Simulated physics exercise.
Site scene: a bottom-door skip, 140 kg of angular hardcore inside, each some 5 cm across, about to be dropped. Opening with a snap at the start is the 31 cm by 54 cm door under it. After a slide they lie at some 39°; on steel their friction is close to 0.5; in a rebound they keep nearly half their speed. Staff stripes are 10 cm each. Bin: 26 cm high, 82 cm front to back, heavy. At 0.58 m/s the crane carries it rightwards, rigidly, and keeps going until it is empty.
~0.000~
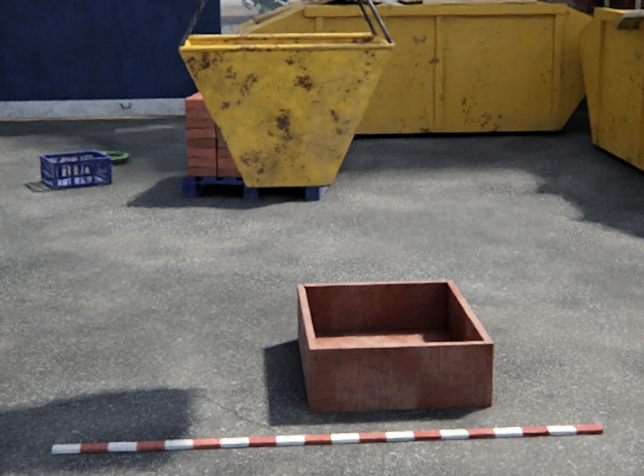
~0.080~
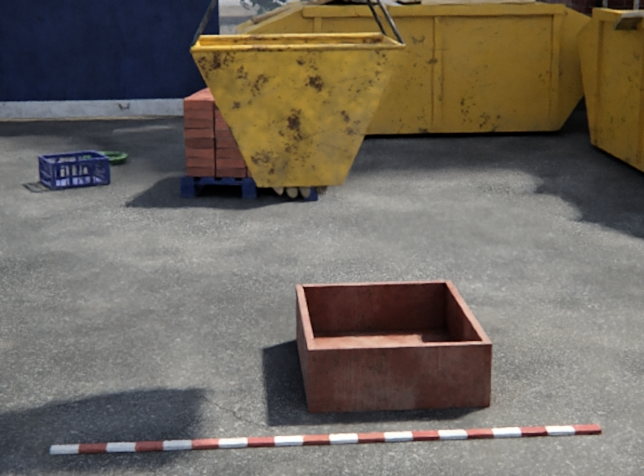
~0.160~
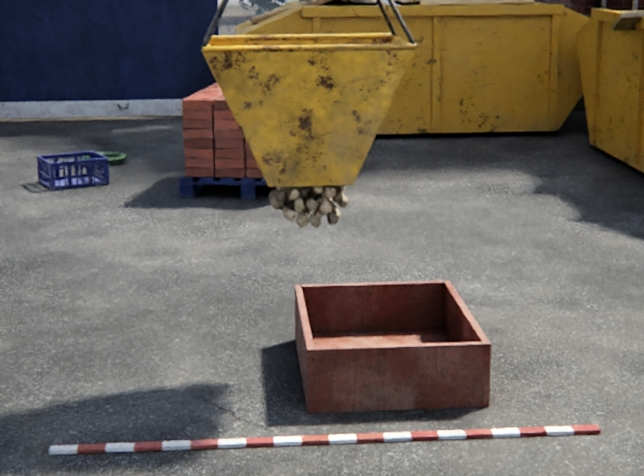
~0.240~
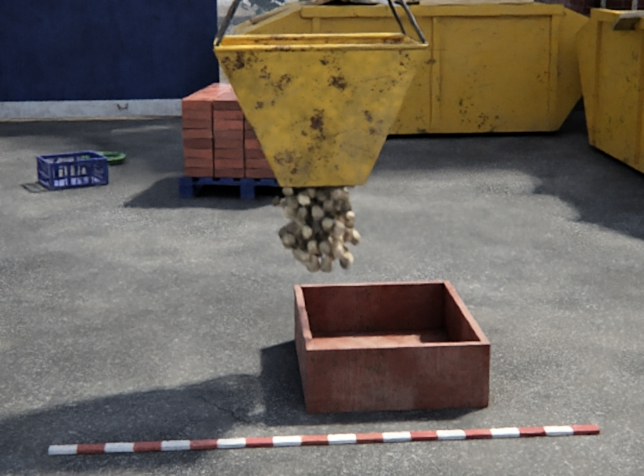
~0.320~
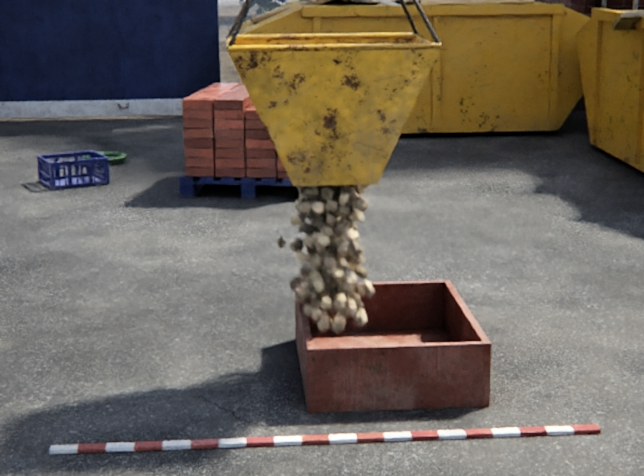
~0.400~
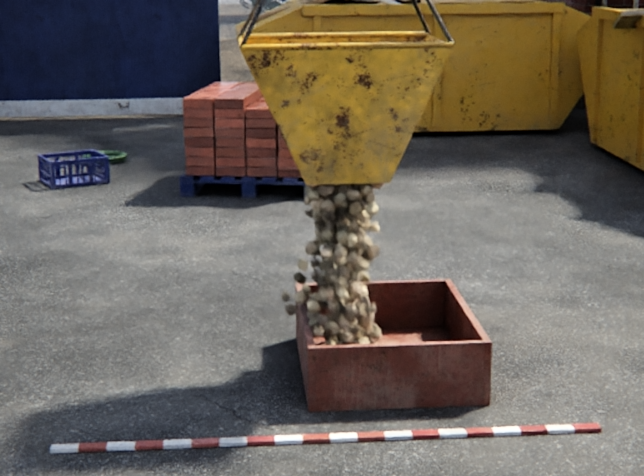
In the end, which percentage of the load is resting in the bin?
Some 99 per cent of the load ends in the bin.
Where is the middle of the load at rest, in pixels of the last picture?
Centre at rest: Roughly (392, 336).
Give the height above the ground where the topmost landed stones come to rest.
Some 30 cm up.
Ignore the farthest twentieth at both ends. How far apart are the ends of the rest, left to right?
Spread, left to right, approx 60 cm.
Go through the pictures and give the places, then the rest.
In the first frame, the outlet is at (289, 173); nothing has dropped yet.
In the second frame, the outlet is at (300, 173); 5 % is out.
The third frame shows outlet at (311, 173), the stream shows down to (311, 206); 85 % still inside.
The fourth frame shows outlet at (322, 173), the stream shows down to (323, 250); 75 % still inside.
The fifth frame shows outlet at (335, 172), the stream shows down to (345, 309); 64 % still inside.
The sixth frame shows outlet at (348, 171), the stream shows down to (331, 302); 51 % still inside.
After 0.7 s, 2 % in the bottom-door skip, 0 % falling or lying left of the bin, 98 % falling or lying in the bin; the stones farthest right are at (453, 341).
After 1.1 s, 0 % in the bottom-door skip, 0 % falling or lying left of the bin, 99 % falling or lying in the bin; the stones farthest right are at (465, 330).
After 1.7 s, 0 % in the bottom-door skip, 0 % falling or lying left of the bin, 99 % falling or lying in the bin; the stones farthest right are at (475, 335).
After 2.6 s, 0 % in the bottom-door skip, 0 % falling or lying left of the bin, 99 % falling or lying in the bin; the stones farthest right are at (475, 335).
After 4.5 s, 0 % in the bottom-door skip, 0 % left of the bin, 99 % in the bin; the stones farthest right are at (475, 335).
